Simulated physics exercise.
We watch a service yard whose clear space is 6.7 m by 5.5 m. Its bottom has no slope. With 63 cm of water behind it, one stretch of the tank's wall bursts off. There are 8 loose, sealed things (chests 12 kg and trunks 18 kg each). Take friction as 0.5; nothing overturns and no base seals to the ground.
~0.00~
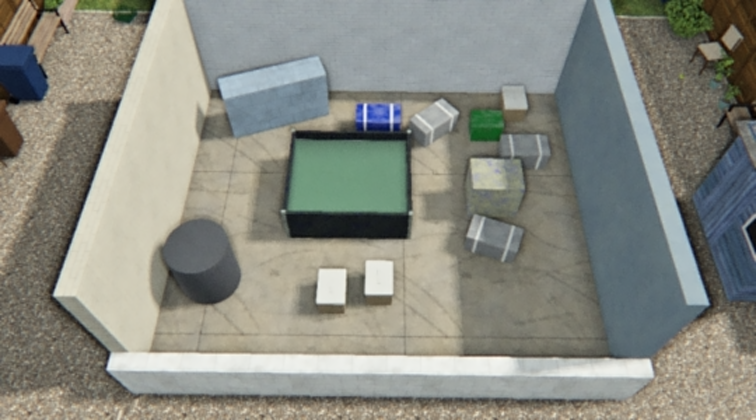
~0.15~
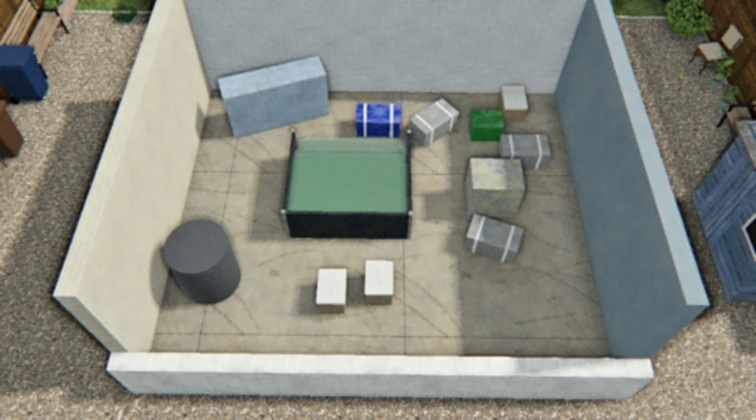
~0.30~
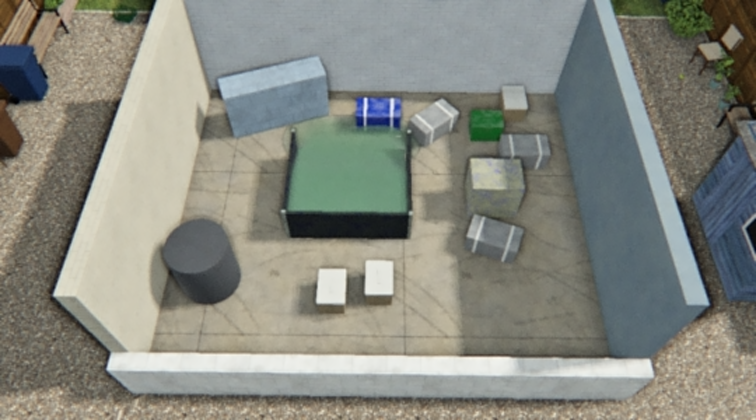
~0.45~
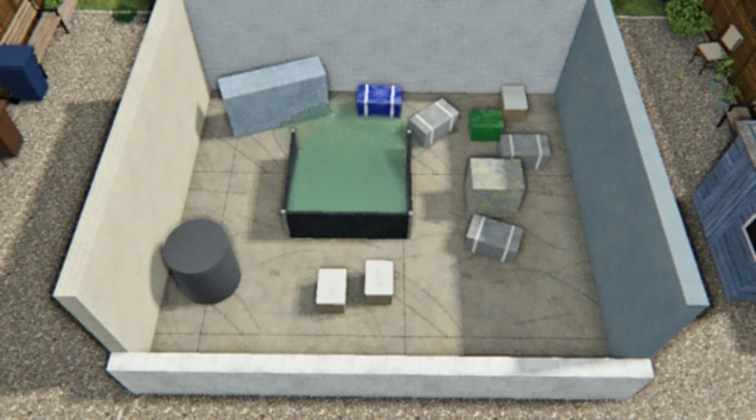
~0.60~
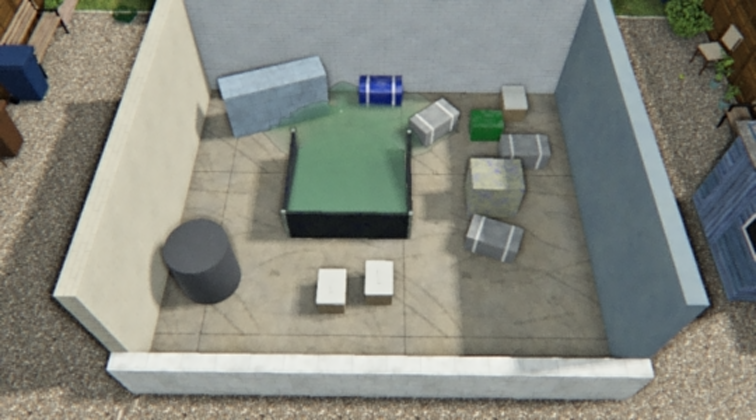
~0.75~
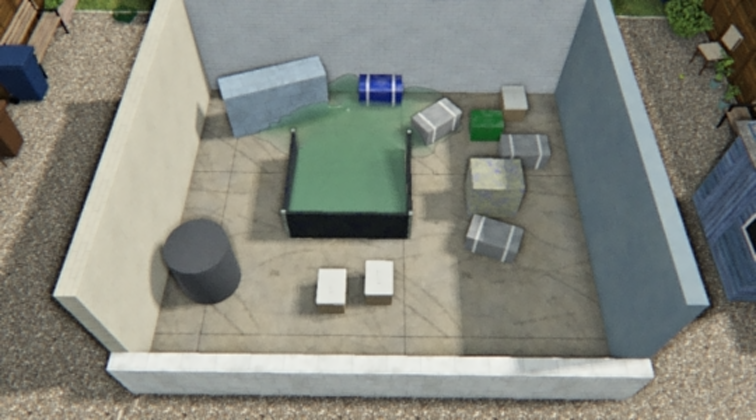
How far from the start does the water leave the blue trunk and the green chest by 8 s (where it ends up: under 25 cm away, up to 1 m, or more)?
The blue trunk gets carried off; the green chest gets carried off.
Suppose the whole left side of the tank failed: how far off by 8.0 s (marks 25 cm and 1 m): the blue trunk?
Then the blue trunk ends far away.
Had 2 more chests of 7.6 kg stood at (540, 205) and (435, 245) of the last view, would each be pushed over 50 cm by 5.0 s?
In that order: More, less.
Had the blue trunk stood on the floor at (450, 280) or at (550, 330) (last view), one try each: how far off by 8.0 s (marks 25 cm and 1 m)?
In that order: It holds its place; it gets carried off.
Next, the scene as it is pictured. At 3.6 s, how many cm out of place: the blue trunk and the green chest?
Roughly 300 and 140 cm by then.
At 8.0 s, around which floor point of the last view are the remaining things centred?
Near (432, 265).
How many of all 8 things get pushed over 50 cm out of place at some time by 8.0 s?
5 of them.
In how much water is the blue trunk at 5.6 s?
About 11 cm.
After 1.6 s the blue trunk is near (417, 73), 1.0 m from its start, afloat; the green chest is near (490, 120), 0.1 m from its start, aground; 1 afloat.
After 3.6 s the blue trunk is near (543, 100), 3.0 m from its start, afloat; the green chest is near (535, 166), 1.3 m from its start, afloat; 4 afloat.
After 5.6 s the blue trunk is near (531, 133), 2.7 m from its start, afloat; the green chest is near (536, 313), 3.8 m from its start, aground; 3 afloat.
After 8.0 s the blue trunk is near (543, 189), 3.2 m from its start, afloat; the green chest is near (415, 287), 3.6 m from its start, afloat; 6 afloat.
